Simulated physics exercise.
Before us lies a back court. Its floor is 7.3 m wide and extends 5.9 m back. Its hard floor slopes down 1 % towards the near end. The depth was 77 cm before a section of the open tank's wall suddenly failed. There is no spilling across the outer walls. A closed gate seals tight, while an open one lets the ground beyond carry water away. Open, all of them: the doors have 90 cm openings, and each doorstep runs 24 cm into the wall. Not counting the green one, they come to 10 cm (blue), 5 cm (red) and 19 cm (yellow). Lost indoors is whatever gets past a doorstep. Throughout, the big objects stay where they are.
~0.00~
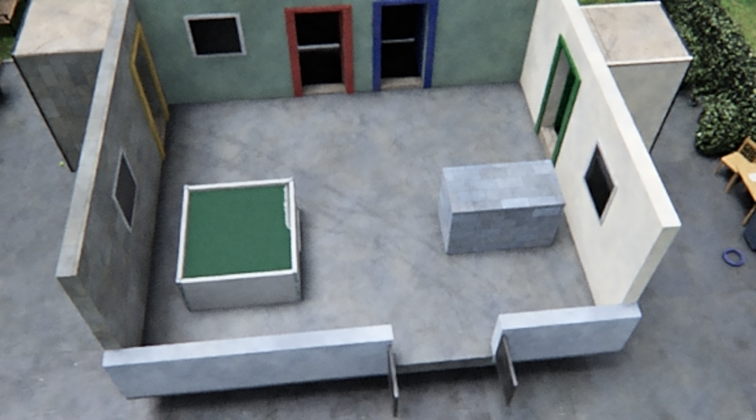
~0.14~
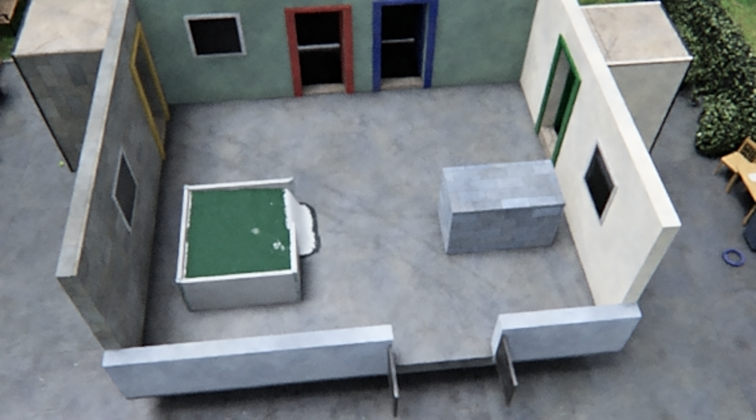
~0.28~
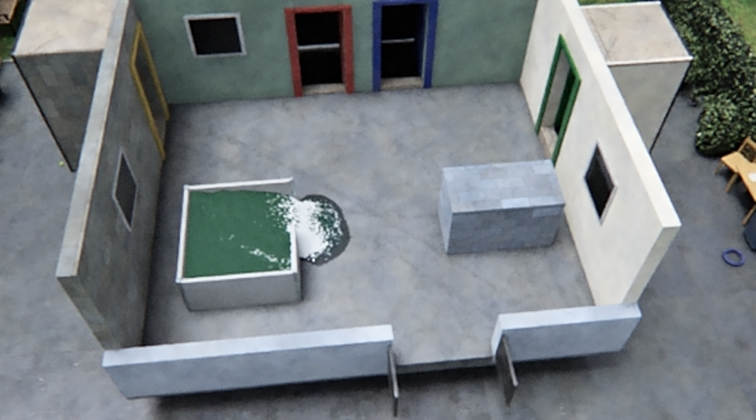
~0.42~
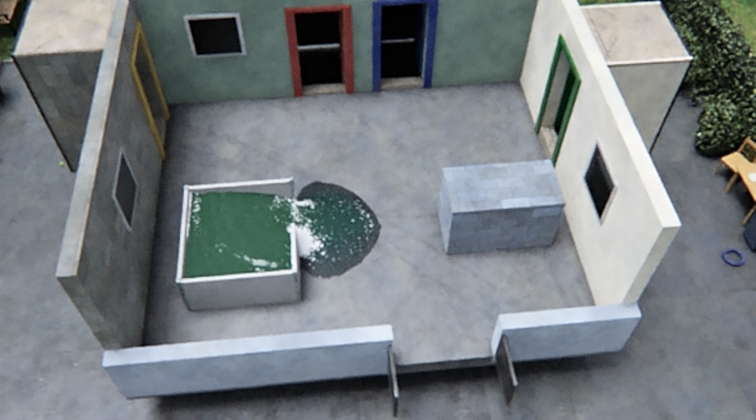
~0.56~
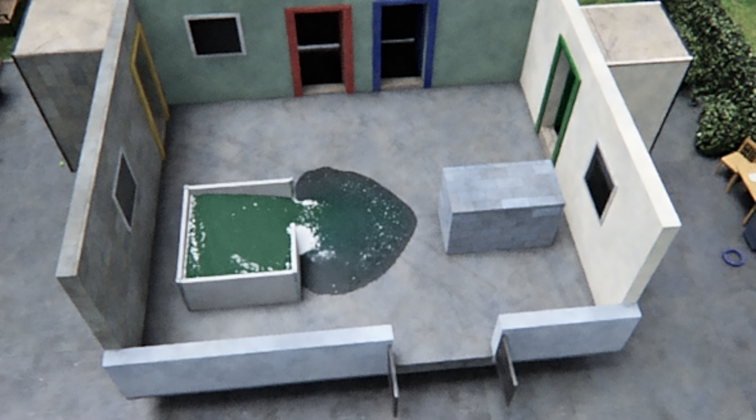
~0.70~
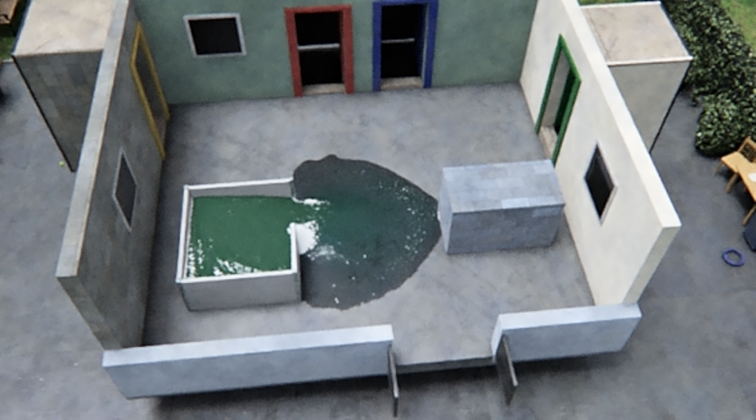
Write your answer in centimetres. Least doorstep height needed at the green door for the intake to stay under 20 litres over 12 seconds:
14.5 cm or so.
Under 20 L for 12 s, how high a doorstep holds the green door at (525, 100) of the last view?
Something near 18 cm.
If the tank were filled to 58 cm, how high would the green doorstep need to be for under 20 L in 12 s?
10.0 cm.
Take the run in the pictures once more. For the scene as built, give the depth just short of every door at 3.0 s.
Depth (cm): Green 15 / blue 7 / red 2 / yellow 0.
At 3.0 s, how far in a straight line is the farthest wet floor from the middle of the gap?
Around 5.8 m from the gap.
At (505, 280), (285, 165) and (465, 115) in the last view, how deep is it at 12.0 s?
Approx. 4 / 3 / 4 cm.
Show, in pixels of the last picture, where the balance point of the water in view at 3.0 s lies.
Around (373, 218).
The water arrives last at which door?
Answer: Yellow.
After 1.4 s water covers 35 % of the floor, deepest (40 cm) near (300, 228); it has not reached the green door.
After 3.0 s water covers 55 % of the floor, deepest (34 cm) near (520, 91); 15 cm at the green door, 0 litres in over its 25 cm doorstep.
After 12.0 s water covers 95 % of the floor, deepest (9 cm) near (600, 331); 4 cm at the green door, 0 litres in over its 25 cm doorstep.
At the green door as built, the water arrived by 1.6 s and peaked near 22 cm at 2.2 s.
With a doorstep of 12.5 cm, 38 litres would have come in within the 12 s; with 17 cm, 10 litres. So under 20 litres takes about 14.5 cm.
